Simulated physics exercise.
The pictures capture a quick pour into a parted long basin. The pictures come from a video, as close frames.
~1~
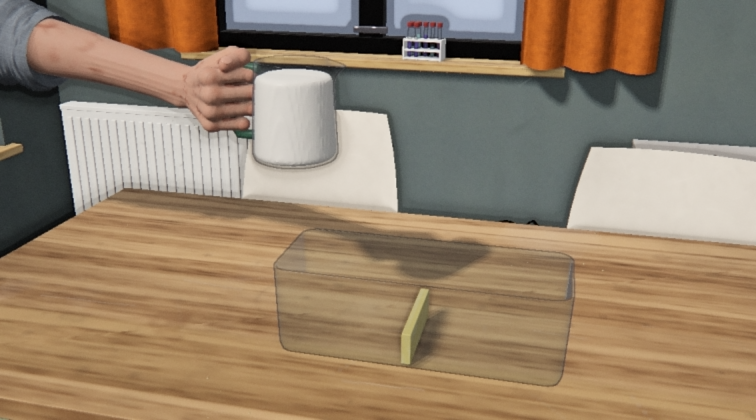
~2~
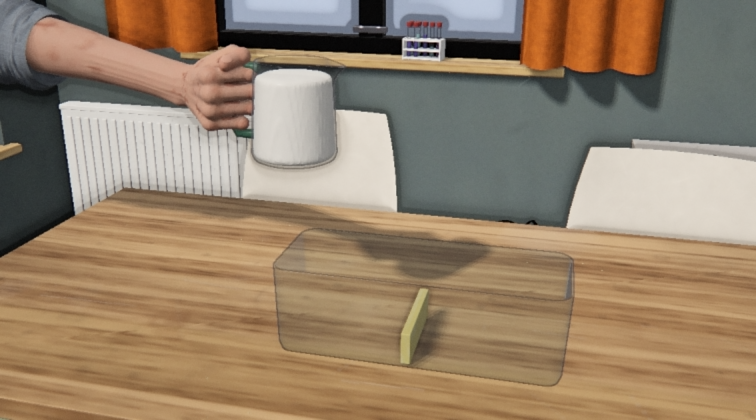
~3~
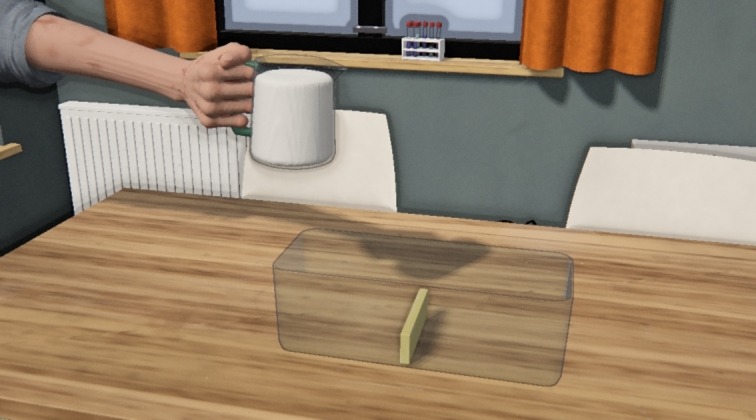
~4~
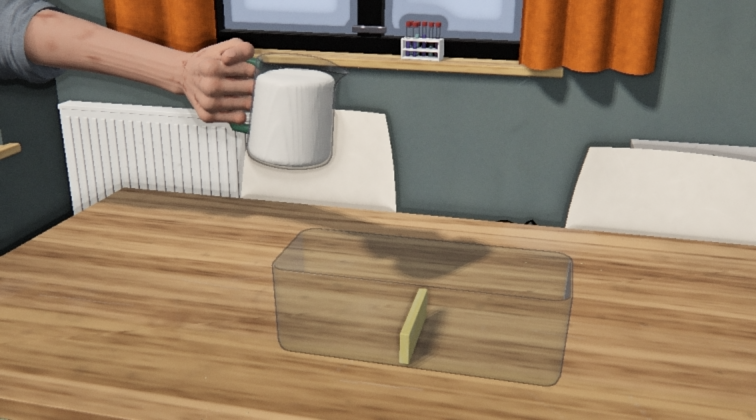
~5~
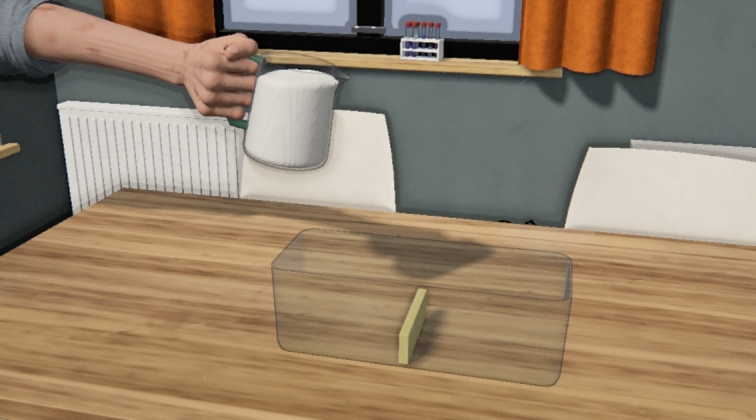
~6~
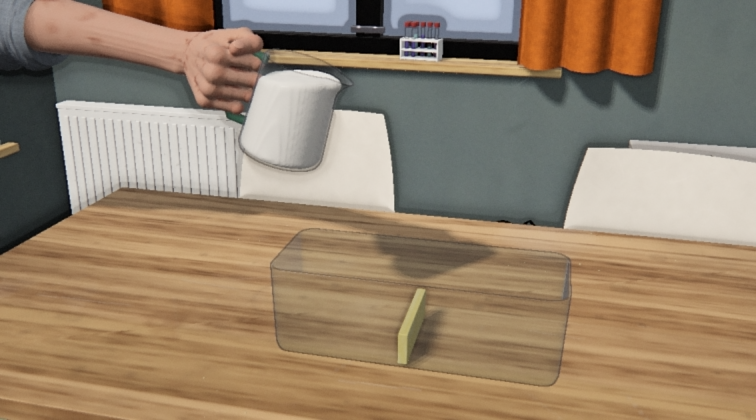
We see a hand at the upper left holding a white-filled, see-through jug above a wooden table with a clear long basin parted by a small yellow wall. The jug starts upright, then gradually tilts to the right.
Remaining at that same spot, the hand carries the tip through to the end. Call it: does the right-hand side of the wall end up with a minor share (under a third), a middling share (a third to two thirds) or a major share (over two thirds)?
The right side gets a middling share.
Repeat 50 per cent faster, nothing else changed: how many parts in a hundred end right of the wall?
Result: Roughly 30 %.
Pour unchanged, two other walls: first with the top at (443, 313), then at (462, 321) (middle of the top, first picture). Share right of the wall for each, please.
5 % then 10 %, approximately.
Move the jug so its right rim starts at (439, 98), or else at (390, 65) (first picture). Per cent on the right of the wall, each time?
It works out to around 95 % and then around 90 %.
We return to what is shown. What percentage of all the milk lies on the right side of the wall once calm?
Roughly 40 %.
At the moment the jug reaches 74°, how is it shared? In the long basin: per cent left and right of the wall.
0 % left, 0 % right.
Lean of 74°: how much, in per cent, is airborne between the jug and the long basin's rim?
It's close to 15 percent.
A moment on, the jug is tipped part way and 78 per cent is still to pour, 2 is left of the wall and 2 right of it.
Next, the jug is tipped right over and 26 per cent is still to pour, 19 is left of the wall and 30 right of it.
Then the jug is tipped right over and 3 per cent is still to pour, 50 is left of the wall and 39 right of it.
Later the jug is tipped right over and 0 per cent is still to pour, 57 is left of the wall and 40 right of it.
Finally, 57 per cent lies left of the wall, 40 right of it and 3 outside.
